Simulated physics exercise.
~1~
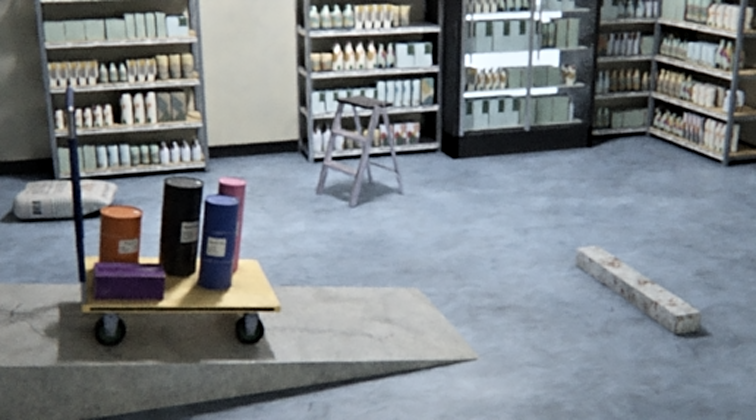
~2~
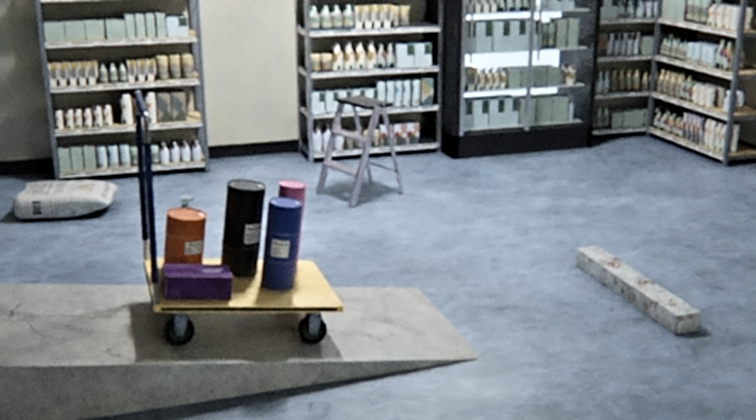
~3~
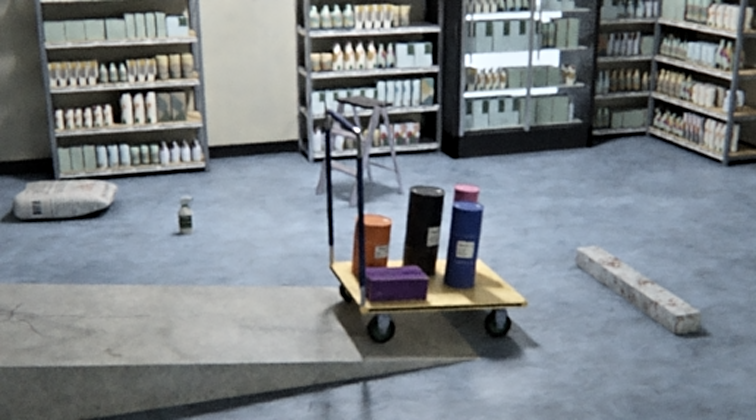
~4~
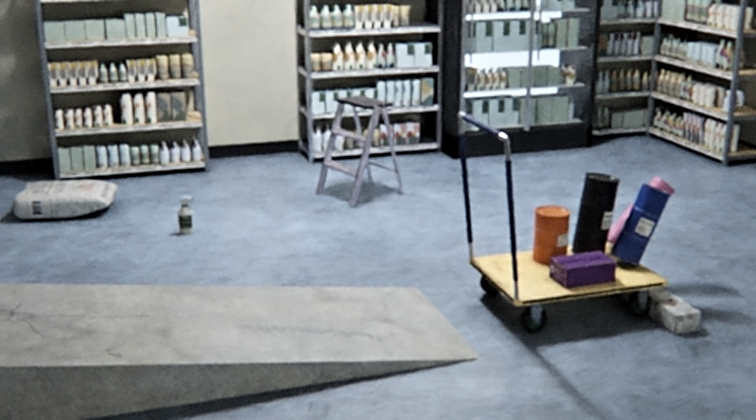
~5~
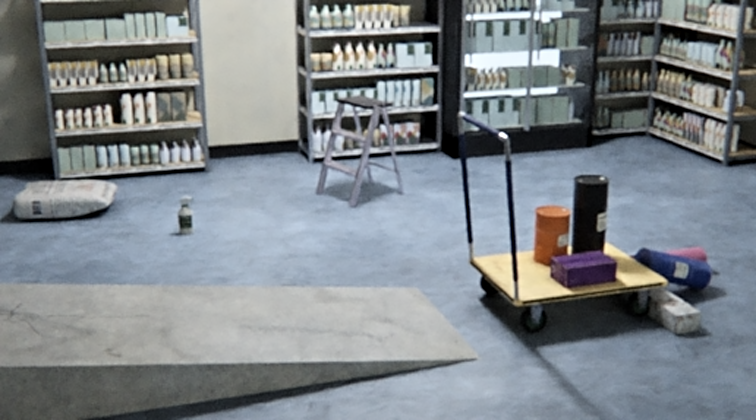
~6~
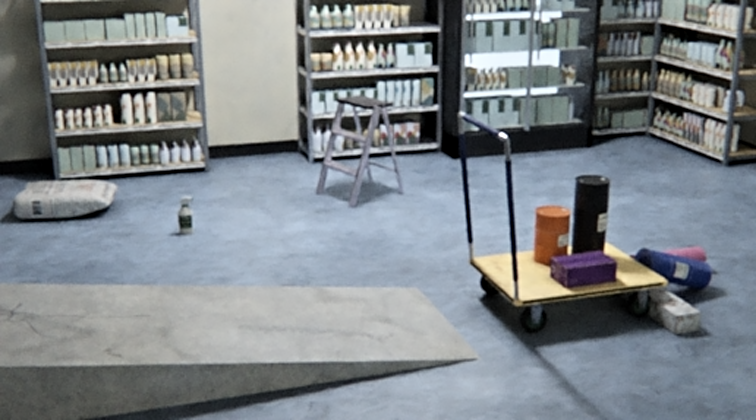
In a room lined with stocked shelves, a loaded trolley rolled right down a ramp and across the floor to a kerb, where the blue and pink canisters tipped off the front and landed on their sides, while the orange and black canisters and purple parcel stayed aboard.
